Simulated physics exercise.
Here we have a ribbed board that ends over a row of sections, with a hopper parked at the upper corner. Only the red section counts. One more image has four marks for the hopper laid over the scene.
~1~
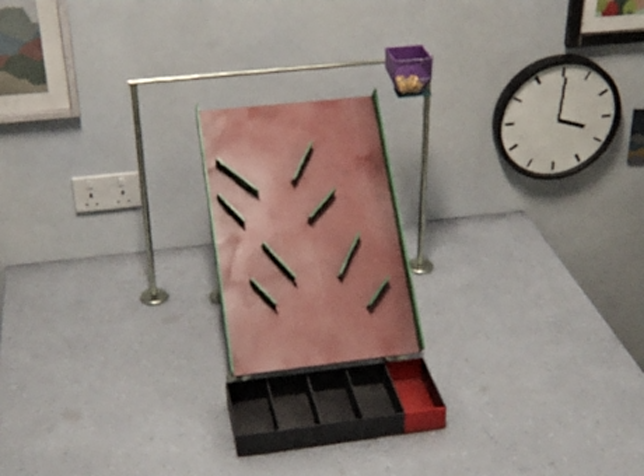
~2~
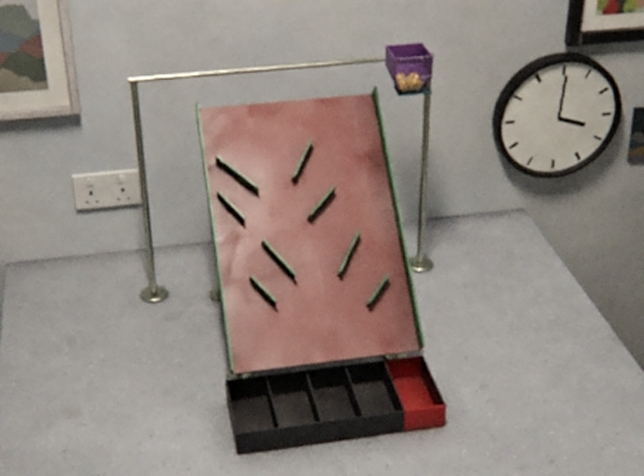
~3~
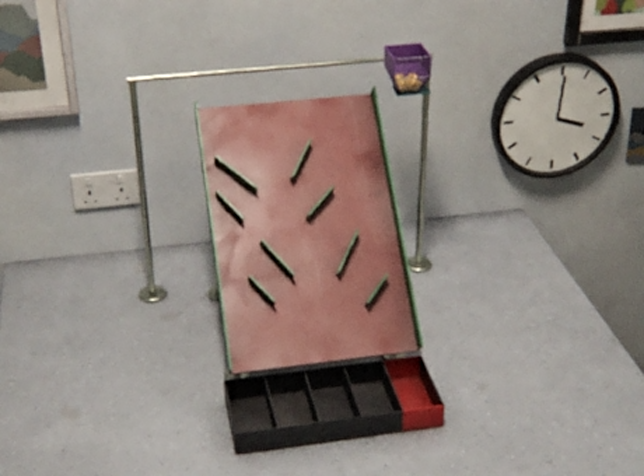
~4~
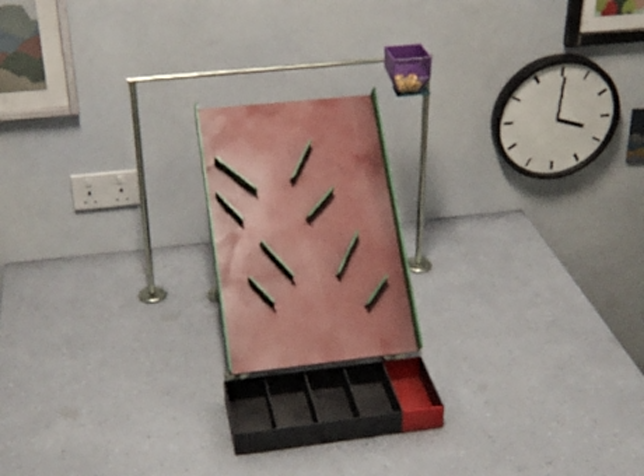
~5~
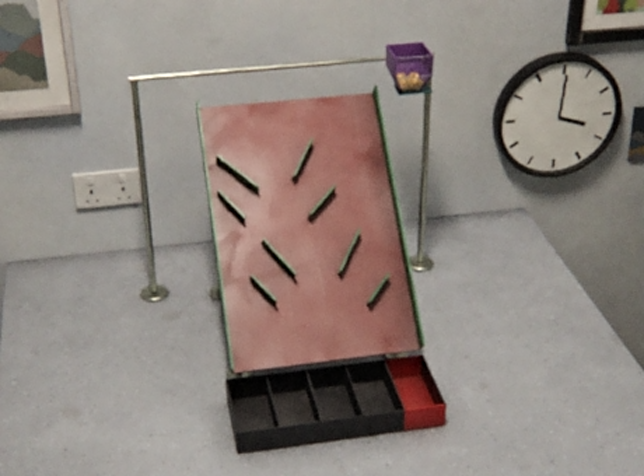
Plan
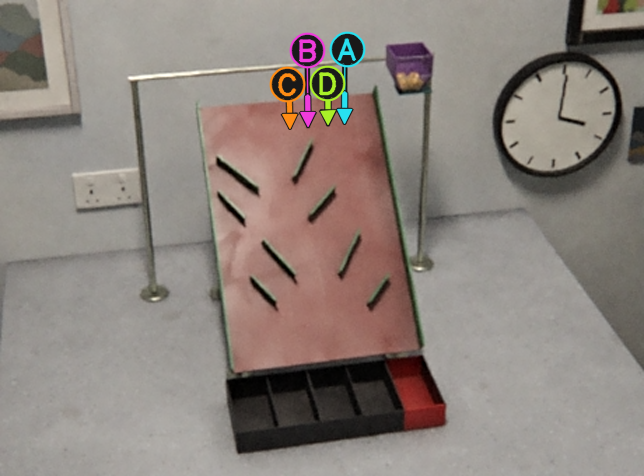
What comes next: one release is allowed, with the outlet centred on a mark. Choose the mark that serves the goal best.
Choose A.
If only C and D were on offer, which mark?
Here it is mark D.
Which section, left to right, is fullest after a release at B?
The third.
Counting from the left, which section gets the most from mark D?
It is the third one.
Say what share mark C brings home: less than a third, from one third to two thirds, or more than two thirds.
Mark C gives less than a third.
On the marked copy, mark A meets the board at (344, 118); mark B meets the board at (308, 121); mark C meets the board at (289, 123); mark D meets the board at (328, 119).
With A, about a third in the red section, about half in other sections, a stray few outside the box.
With B, a small part in the red section, most in other sections.
With C, none in the red section, nearly all in other sections.
With D, about a quarter in the red section, most in other sections.
